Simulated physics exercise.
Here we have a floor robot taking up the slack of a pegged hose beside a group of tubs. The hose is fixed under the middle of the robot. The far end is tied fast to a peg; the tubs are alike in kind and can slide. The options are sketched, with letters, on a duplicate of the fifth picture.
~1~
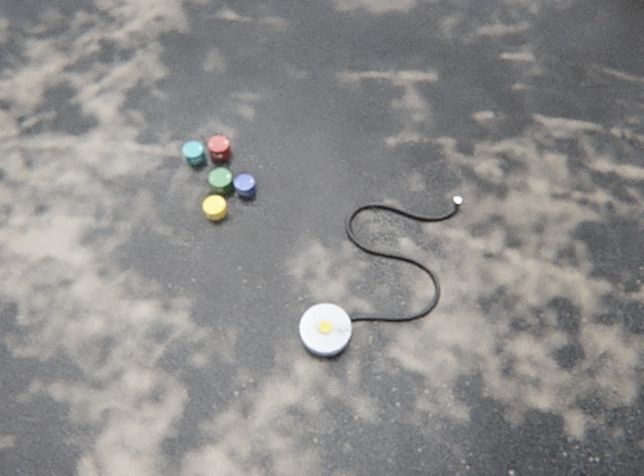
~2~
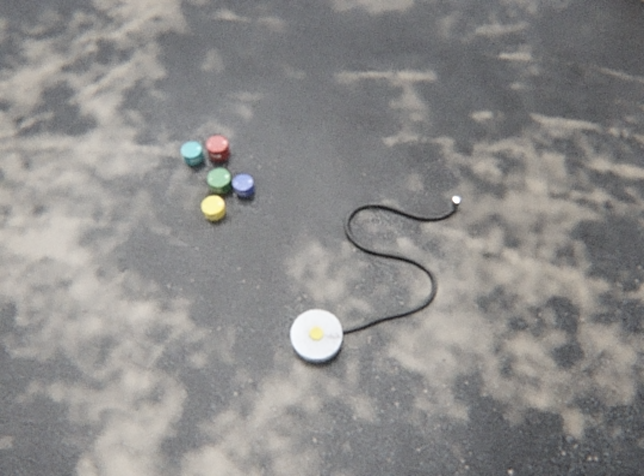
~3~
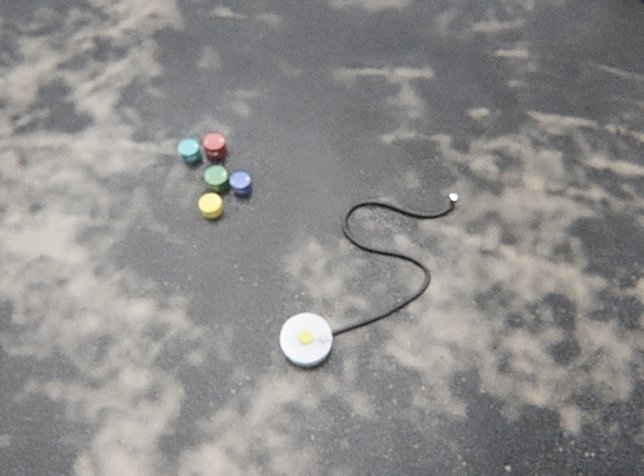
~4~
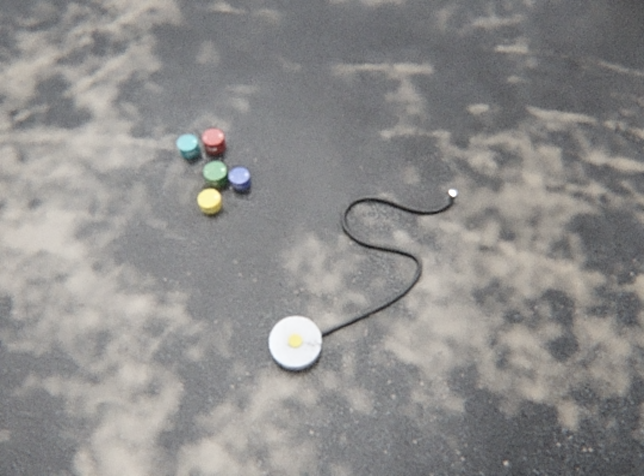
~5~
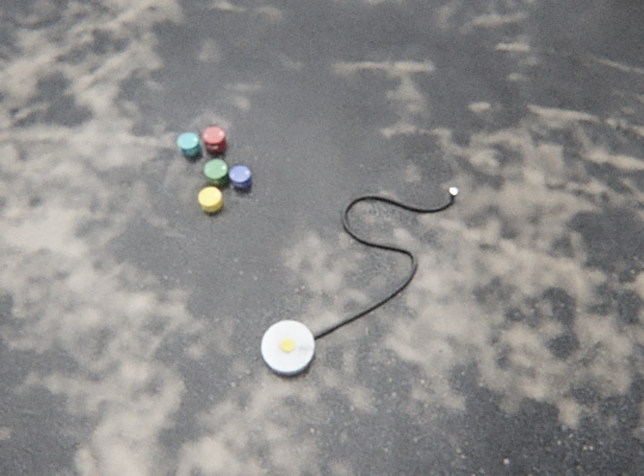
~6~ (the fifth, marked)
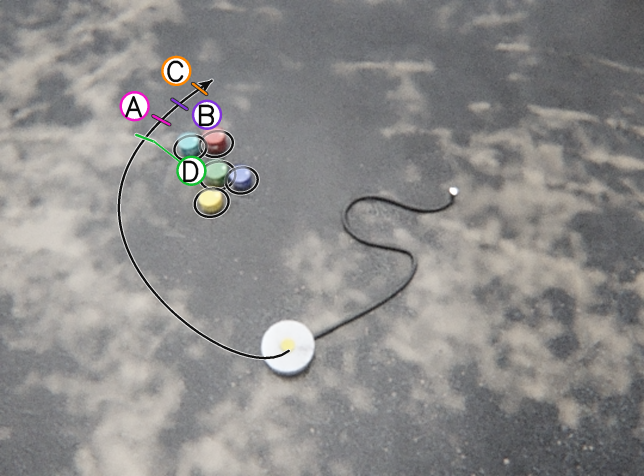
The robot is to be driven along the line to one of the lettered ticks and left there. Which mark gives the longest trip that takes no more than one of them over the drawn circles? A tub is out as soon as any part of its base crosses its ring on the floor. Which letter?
At A, and not beyond.
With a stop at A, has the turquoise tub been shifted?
No.
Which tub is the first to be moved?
Yellow.
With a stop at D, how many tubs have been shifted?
The count is none.
On the marked copy, A at (161, 120); B at (179, 104); C at (200, 89); D at (145, 138); the route from (289, 351) via (121, 230) to (212, 81).
Taking A. A third of the way, robot (162, 300).
Two thirds of the way, robot (117, 196).
When it is over, robot (159, 115); yellow tub (218, 190); one over the rings.
As for the rest, B has three over the rings; C has five over the rings; D is within the limit but short.
